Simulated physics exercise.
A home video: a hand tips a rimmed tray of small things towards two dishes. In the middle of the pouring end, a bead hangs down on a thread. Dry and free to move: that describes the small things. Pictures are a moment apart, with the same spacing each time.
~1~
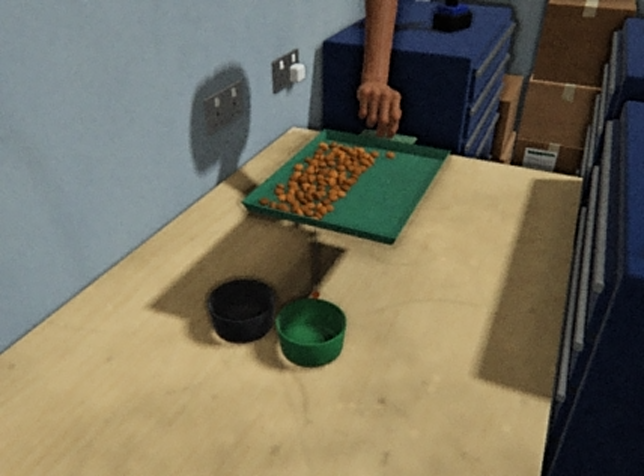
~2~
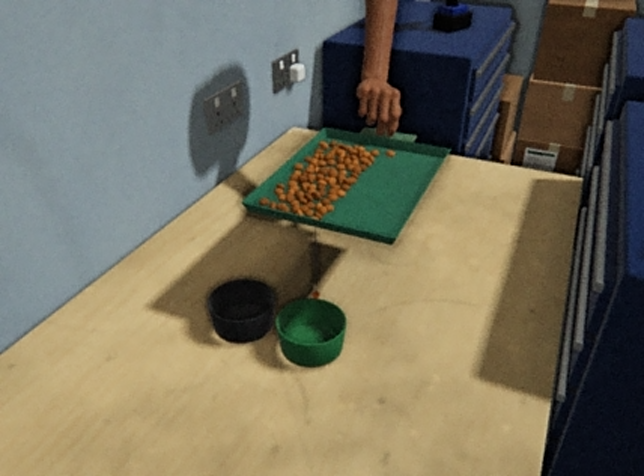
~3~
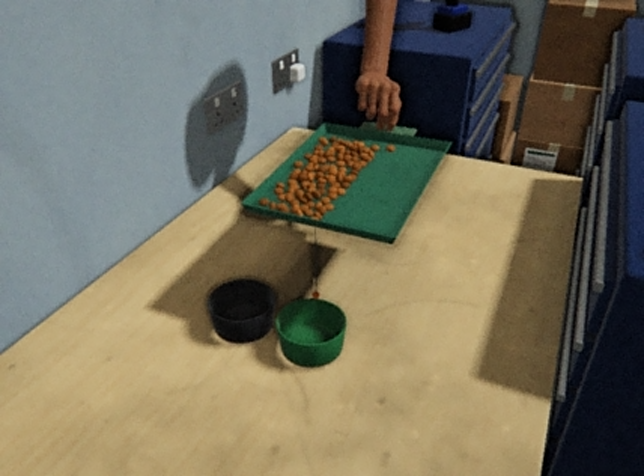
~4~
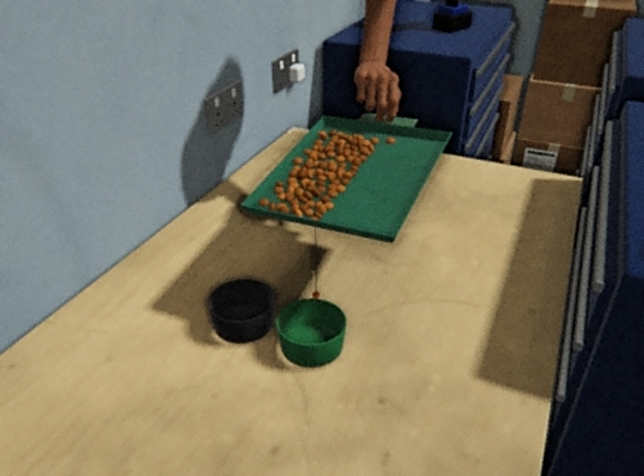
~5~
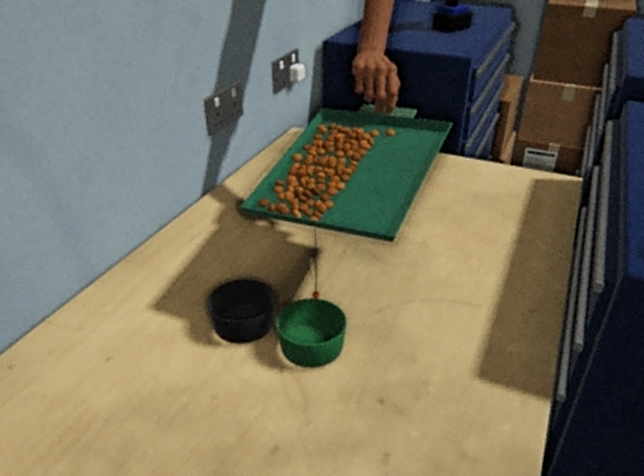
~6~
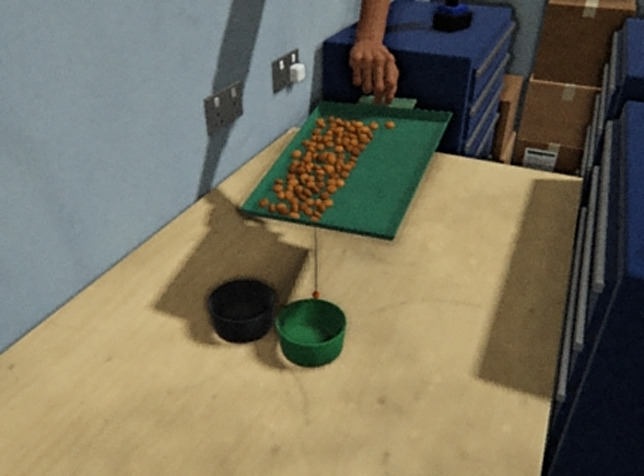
On a wooden table, a hand slowly tilts a green tray of small orange pieces.
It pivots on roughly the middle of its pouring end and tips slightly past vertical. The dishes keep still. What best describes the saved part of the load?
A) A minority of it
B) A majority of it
The answer is B.
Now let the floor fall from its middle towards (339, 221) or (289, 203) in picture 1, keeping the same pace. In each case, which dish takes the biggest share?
Taking them in order: Right side, followed by left side.
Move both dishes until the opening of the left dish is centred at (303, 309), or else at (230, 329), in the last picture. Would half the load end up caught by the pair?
First place: Short of half; second place: Short of half.
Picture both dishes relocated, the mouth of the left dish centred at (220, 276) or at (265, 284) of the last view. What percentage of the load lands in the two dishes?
You'd get near 50 per cent and afterwards near 40 per cent.
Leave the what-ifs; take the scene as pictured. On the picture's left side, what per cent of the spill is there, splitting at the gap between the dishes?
Near 70 in a hundred.
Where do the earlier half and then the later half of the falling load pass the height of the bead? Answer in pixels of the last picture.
First around (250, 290), afterwards around (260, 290).
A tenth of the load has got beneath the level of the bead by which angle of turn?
I'd put it at about 65 degrees.
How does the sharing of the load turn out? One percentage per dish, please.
Final share: Left dish at 70 per cent, right dish at 20 per cent.
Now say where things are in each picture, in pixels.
Corners of the pouring end at (248, 201) and (393, 235), level; middle of the load at (333, 176), bits of cat kibble; left dish at (225, 330); right dish at (296, 354); bead on its thread at (316, 295), in the first picture.
Corners of the pouring end at (248, 201) and (393, 234), level; middle of the load at (333, 175), in the second picture.
Corners of the pouring end at (247, 202) and (393, 234), tipped barely, lowest at the left corner; middle of the load at (332, 173), in the third picture.
Corners of the pouring end at (247, 203) and (392, 233), tipped a little, lowest at the left corner; middle of the load at (332, 169), in the fourth picture.
Corners of the pouring end at (247, 205) and (392, 232), tipped a little, lowest at the left corner; middle of the load at (332, 165), in the fifth picture.
Corners of the pouring end at (247, 206) and (391, 231), tipped a little, lowest at the left corner; middle of the load at (331, 161); left dish at (225, 330); right dish at (296, 354), in the sixth picture.
Soon, tray tipped steeply; nearly all on the tray; a small part in the air.
A while on, tray tipped right over; about a quarter in the right dish; about two thirds in the left dish; a small part outside both; a stray few in the air.
Towards the end, tray tipped past a quarter turn; about a quarter in the right dish; about two thirds in the left dish; a small part outside both.
Finally, tray tipped past a quarter turn; about a quarter in the right dish; about two thirds in the left dish; a small part outside both.
